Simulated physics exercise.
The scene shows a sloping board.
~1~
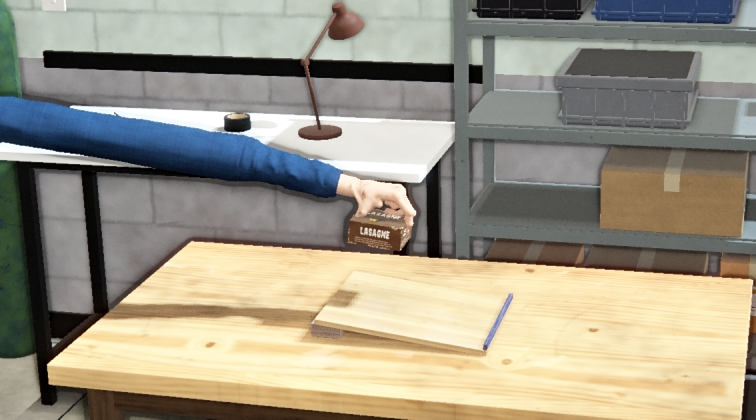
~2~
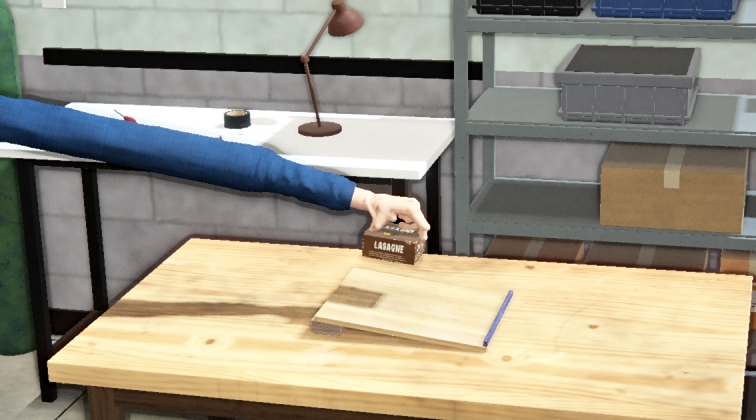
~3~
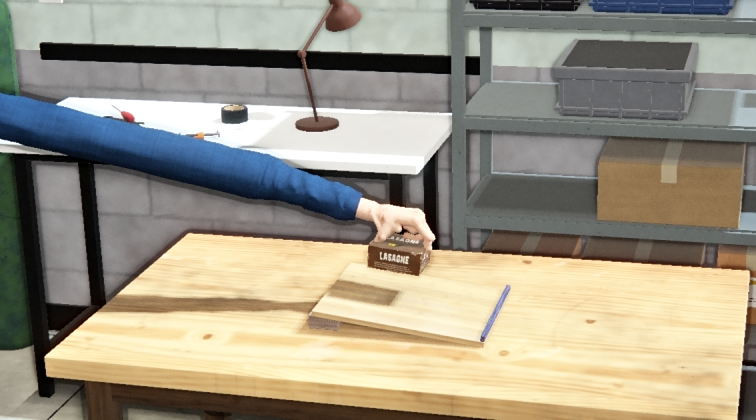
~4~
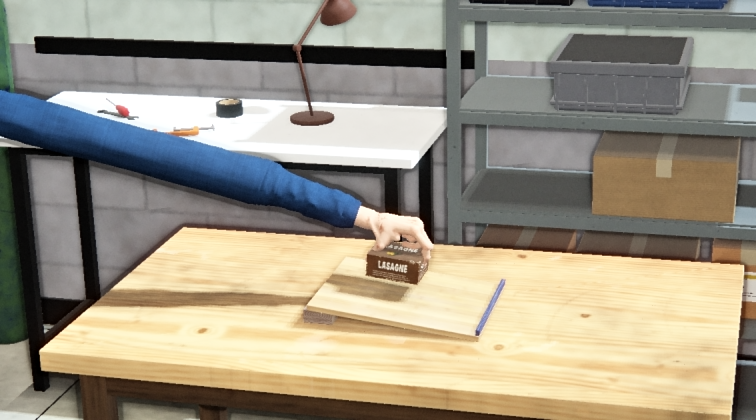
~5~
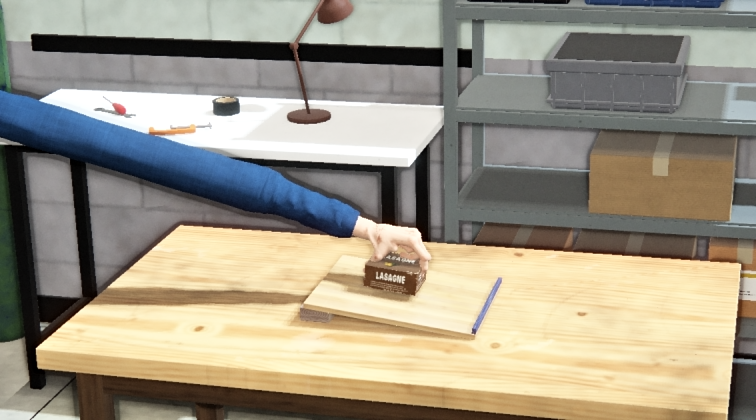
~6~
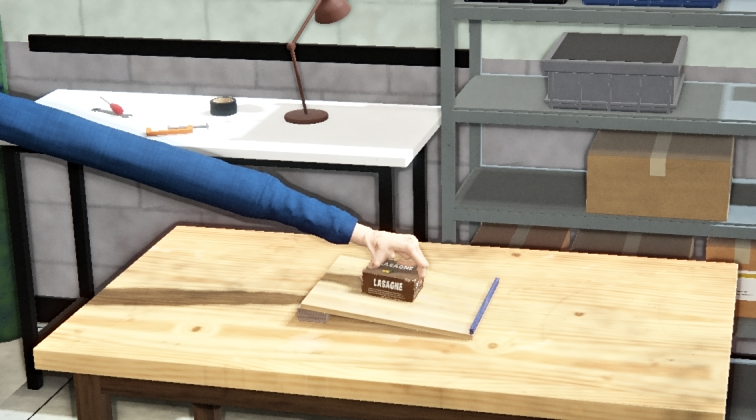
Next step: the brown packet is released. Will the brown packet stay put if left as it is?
Yes.
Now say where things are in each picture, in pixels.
Still above its spot; brown packet (380, 229), in the first picture.
Still above its spot; brown packet (394, 243), in the second picture.
Still above its spot; brown packet (400, 253), in the third picture.
Still above its spot; brown packet (398, 262), in the fourth picture.
Still above its spot; brown packet (396, 273), in the fifth picture.
In place under the hand; brown packet (393, 280), in the sixth picture.
Then, 0.30 s after the last picture, nothing has stirred.
Then, 0.70 s after the last picture, brown packet resting near (393, 280).
At rest, it is in place. Seen from the same camera at the end, brown packet near (393, 280). The brown packet remains at rest.
